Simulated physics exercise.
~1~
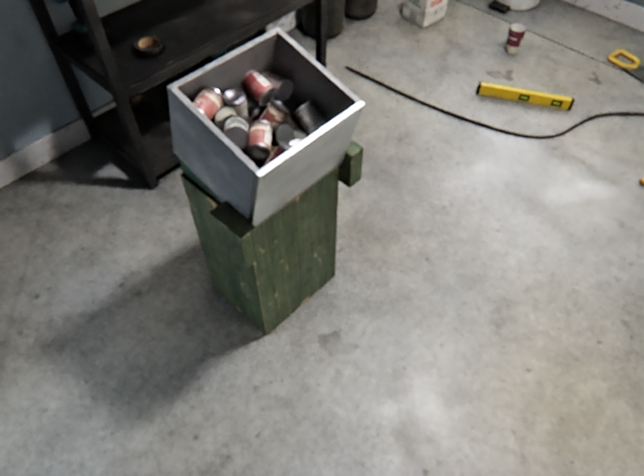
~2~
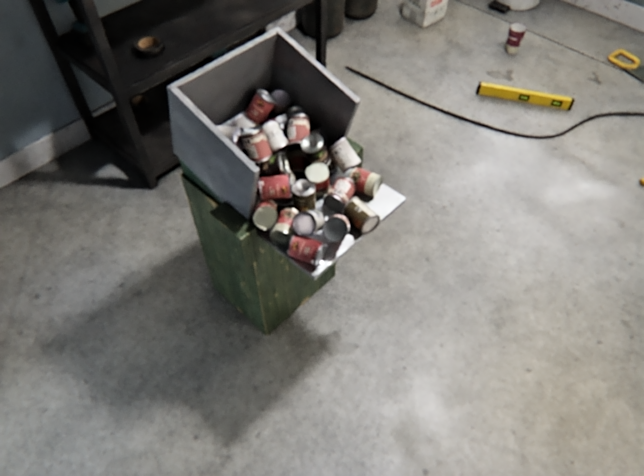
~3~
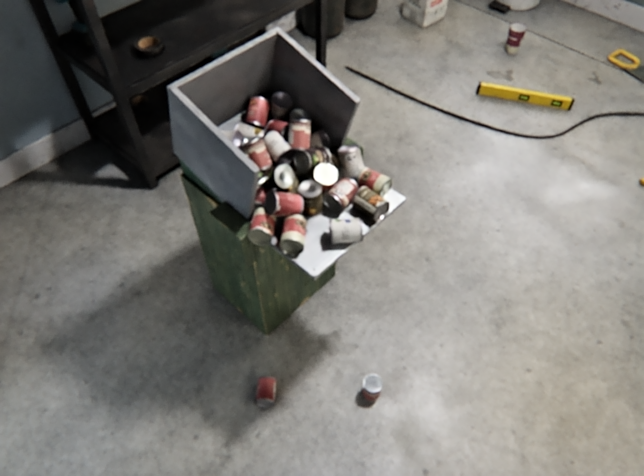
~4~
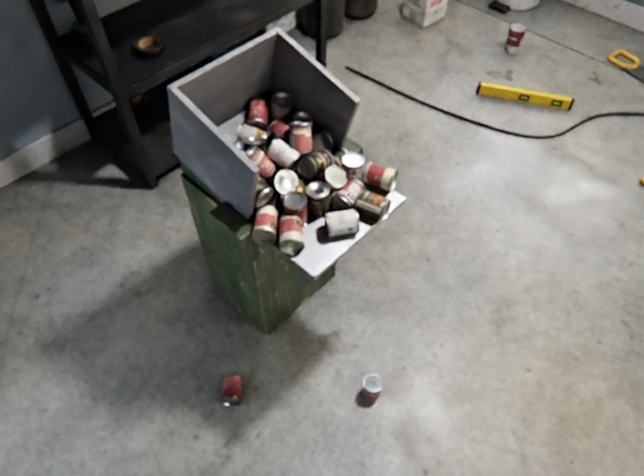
The front flap of a grey box full of small tins dropped open on a green stand, and the tins slid forward onto it; two fell to the concrete floor, one rolling slightly left, while the rest stayed heaped in the box and on the flap.
